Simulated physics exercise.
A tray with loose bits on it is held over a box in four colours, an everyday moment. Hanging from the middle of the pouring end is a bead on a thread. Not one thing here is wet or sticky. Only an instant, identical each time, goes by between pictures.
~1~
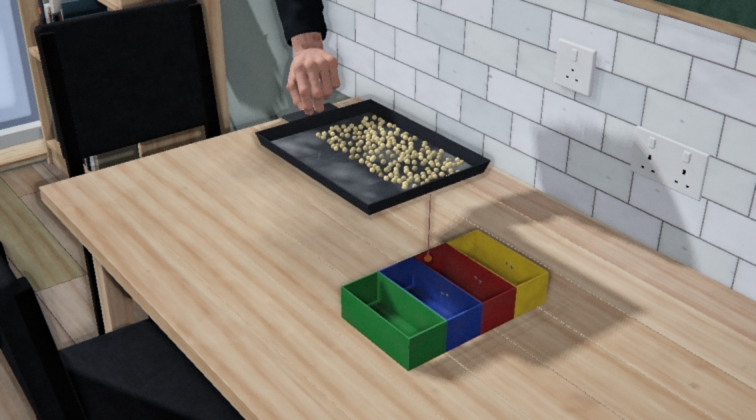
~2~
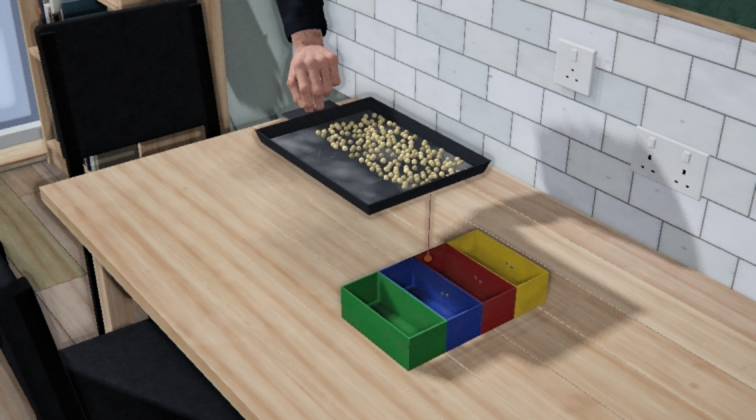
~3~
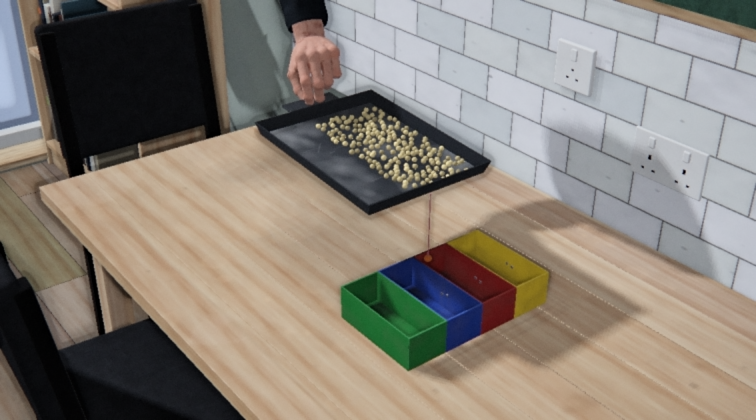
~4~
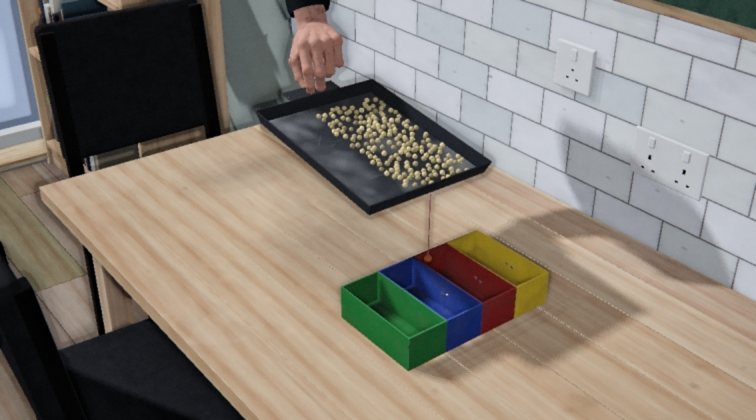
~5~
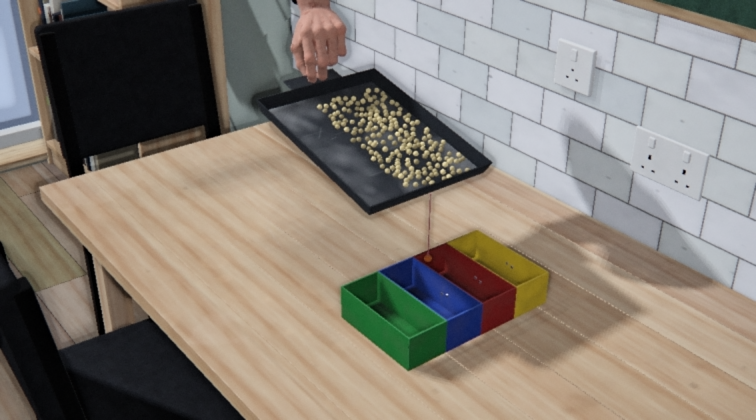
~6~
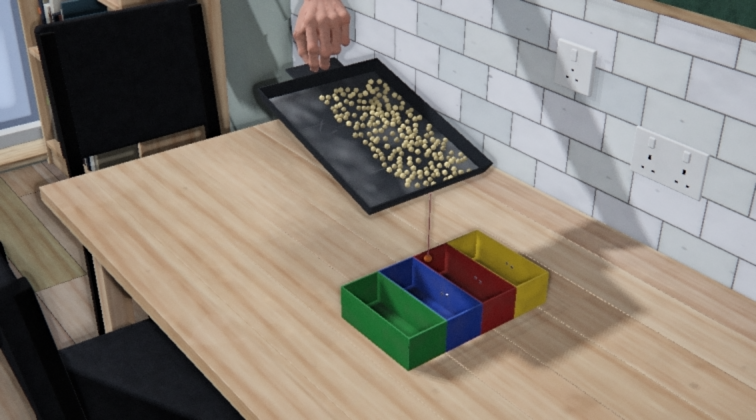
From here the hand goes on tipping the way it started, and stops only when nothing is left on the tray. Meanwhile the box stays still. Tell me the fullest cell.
It is the red one.
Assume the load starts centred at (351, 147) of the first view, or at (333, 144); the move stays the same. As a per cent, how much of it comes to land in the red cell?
Respectively 30 and 20 in a hundred.
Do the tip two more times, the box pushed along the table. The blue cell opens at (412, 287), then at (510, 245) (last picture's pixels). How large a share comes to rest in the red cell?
You'd get 40 in a hundred first and 0 in a hundred after that.
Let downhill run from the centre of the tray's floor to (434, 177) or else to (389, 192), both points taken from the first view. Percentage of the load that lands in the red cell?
Close to 20 percent first and close to 0 percent second.
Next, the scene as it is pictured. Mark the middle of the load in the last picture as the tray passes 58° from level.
Look around (447, 179) in the last picture.
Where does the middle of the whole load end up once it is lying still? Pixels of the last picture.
Centre at rest, last view: Approx. (478, 308).
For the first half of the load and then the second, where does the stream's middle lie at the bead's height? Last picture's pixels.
Points: About (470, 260), then about (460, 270).
Just after the last frame, tray tipped steeply; the larger part on the tray; just a few in the red cell; just a few in the yellow cell; about a tenth falling or outside the box.
A moment on, tray tipped right over; roughly half on the tray; about a tenth in the red cell; about a tenth in the yellow cell; just a few in the blue cell; just a few in the green cell; roughly a third falling or outside the box.
Further on, tray tipped past a quarter turn; roughly half in the red cell; roughly a quarter in the yellow cell; roughly a quarter in the blue cell; about a tenth in the green cell; just a few falling or outside the box.
When it is over, tray tipped past a quarter turn; roughly half in the red cell; roughly a quarter in the yellow cell; roughly a quarter in the blue cell; about a tenth in the green cell; just a few outside the box.
